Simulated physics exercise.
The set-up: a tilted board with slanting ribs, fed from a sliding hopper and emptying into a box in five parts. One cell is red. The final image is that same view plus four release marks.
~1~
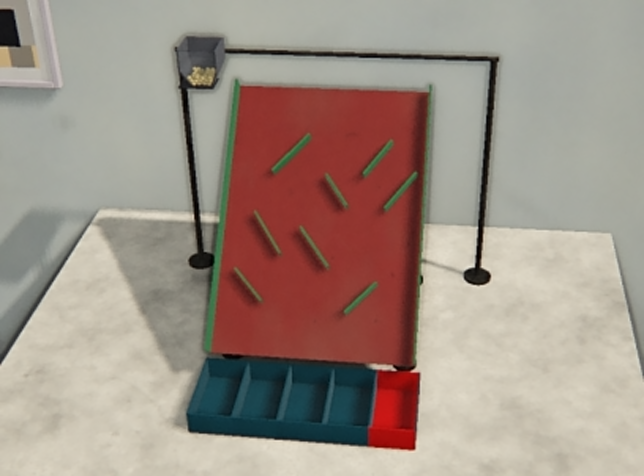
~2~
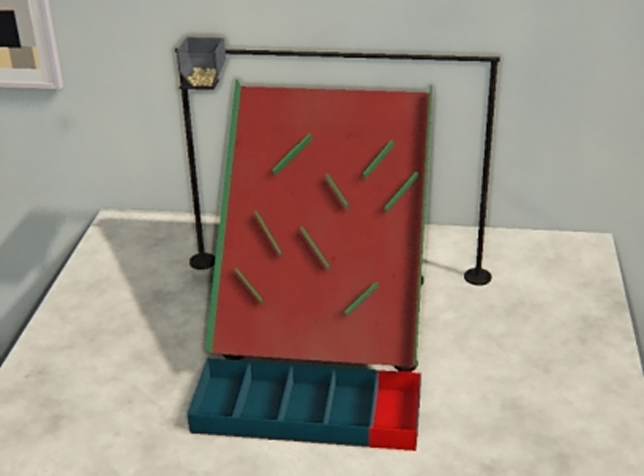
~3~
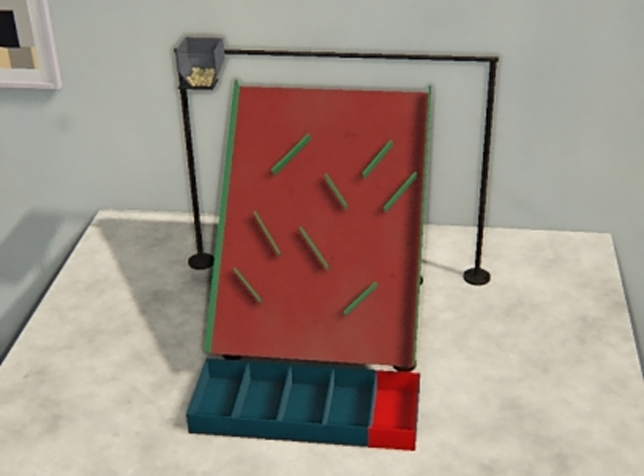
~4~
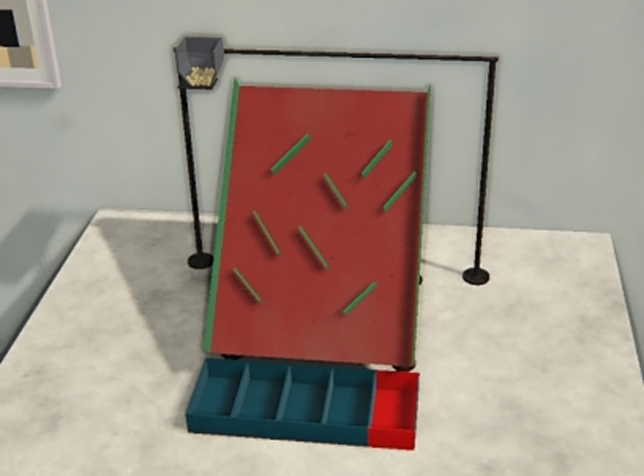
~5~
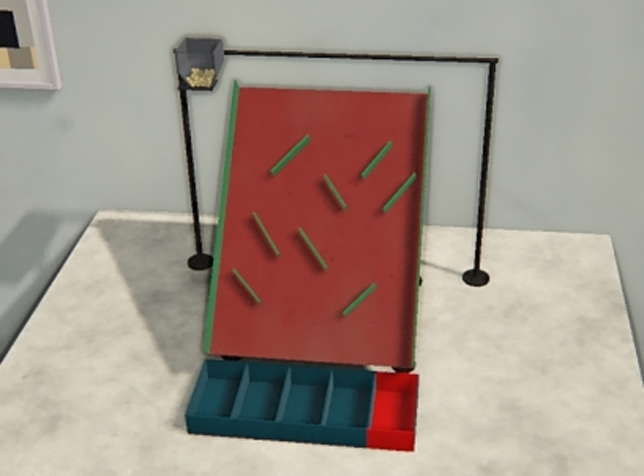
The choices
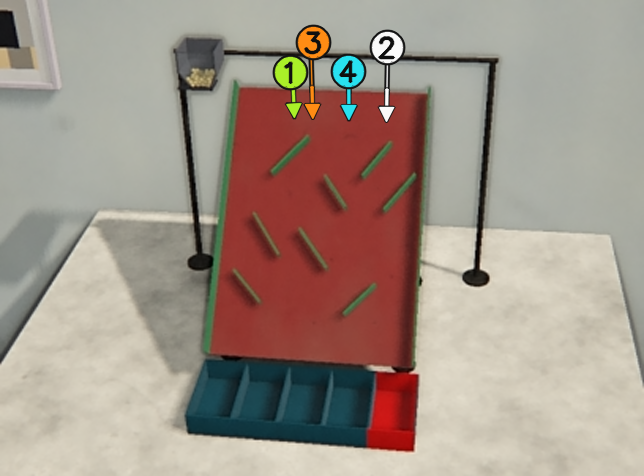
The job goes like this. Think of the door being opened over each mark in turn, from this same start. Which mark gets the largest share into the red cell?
Go for 4.
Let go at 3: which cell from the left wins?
The first from the left.
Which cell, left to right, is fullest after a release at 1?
The first from the left.
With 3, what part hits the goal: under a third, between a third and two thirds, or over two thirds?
Mark 3 gives under a third.
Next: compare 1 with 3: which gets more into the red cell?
It is 3.
On the marked copy, mark 1 meets the board at (294, 112); mark 2 meets the board at (386, 116); mark 3 meets the board at (312, 113); mark 4 meets the board at (348, 114).
For mark 1, just a few in the red cell, almost all in other cells, about a tenth outside the box.
For mark 2, about a tenth in the red cell, the larger part in other cells.
For mark 3, about a tenth in the red cell, the larger part in other cells.
For mark 4, roughly a third in the red cell, roughly two thirds in other cells.
